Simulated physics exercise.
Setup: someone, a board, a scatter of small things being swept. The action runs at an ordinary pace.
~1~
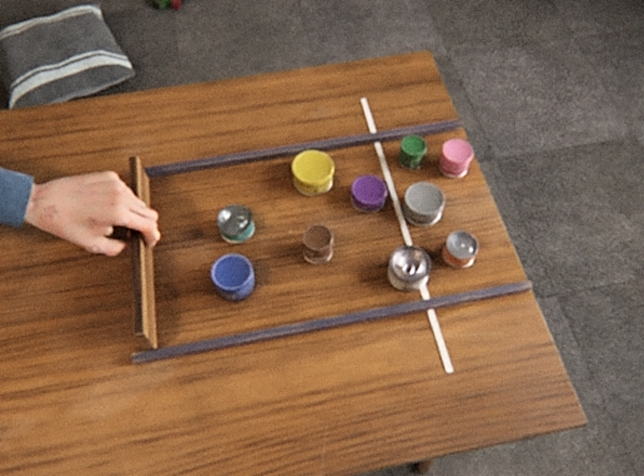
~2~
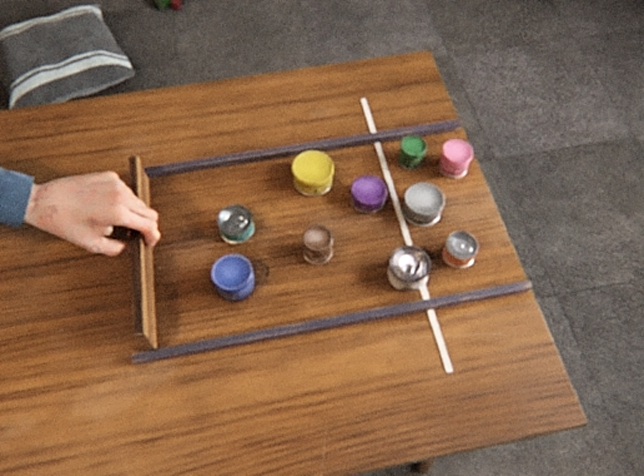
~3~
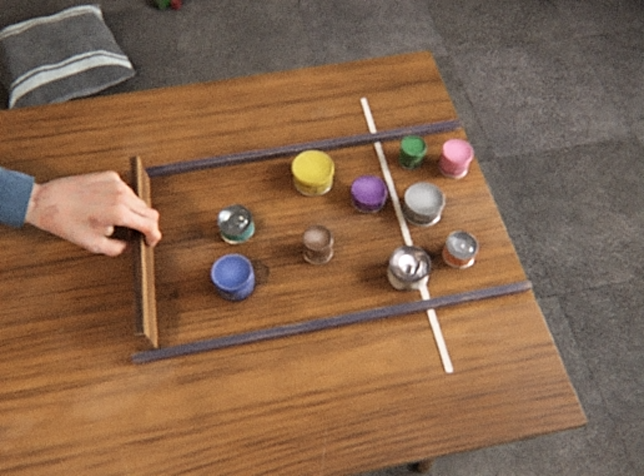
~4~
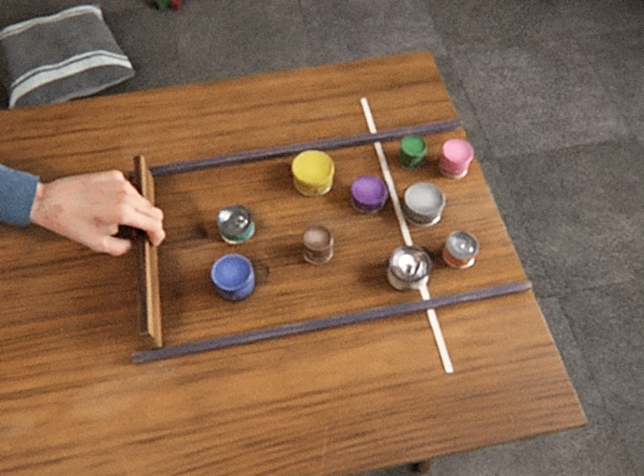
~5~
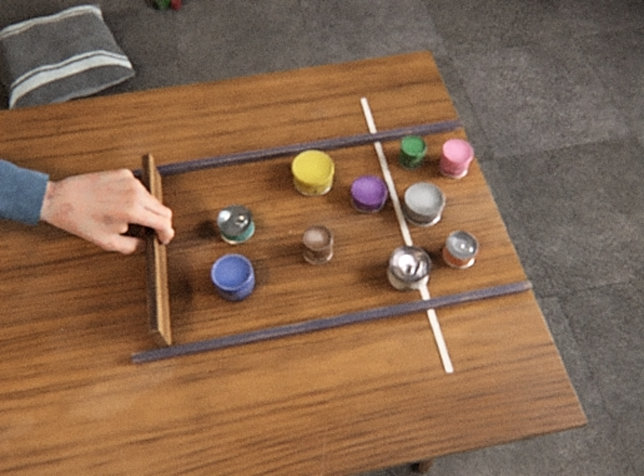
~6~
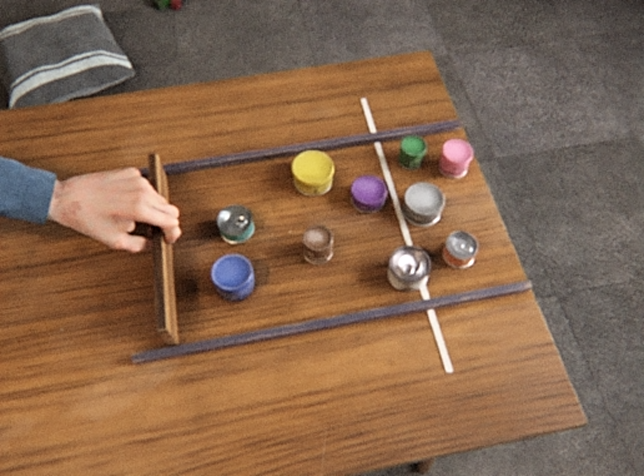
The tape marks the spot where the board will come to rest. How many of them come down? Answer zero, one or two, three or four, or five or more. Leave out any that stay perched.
Zero.
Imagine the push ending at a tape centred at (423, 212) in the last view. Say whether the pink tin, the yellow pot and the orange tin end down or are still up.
First the pink tin, which leaves the top, then the yellow pot, which stays on top, and the orange tin, which stays on top.
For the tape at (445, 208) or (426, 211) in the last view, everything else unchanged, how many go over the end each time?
Try by try, 2 and 1.
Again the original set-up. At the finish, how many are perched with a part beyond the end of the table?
It would come to 0.
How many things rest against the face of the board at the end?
That makes 4.
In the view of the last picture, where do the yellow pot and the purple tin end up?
Final positions - yellow pot around (403, 155), purple tin around (435, 174).
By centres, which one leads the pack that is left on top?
Pink tin.
Soon after, none off yet; pink tin at rest near (455, 159); orange tin at rest near (460, 250); green tin at rest near (412, 153).
At rest, the number that fall off is zero.
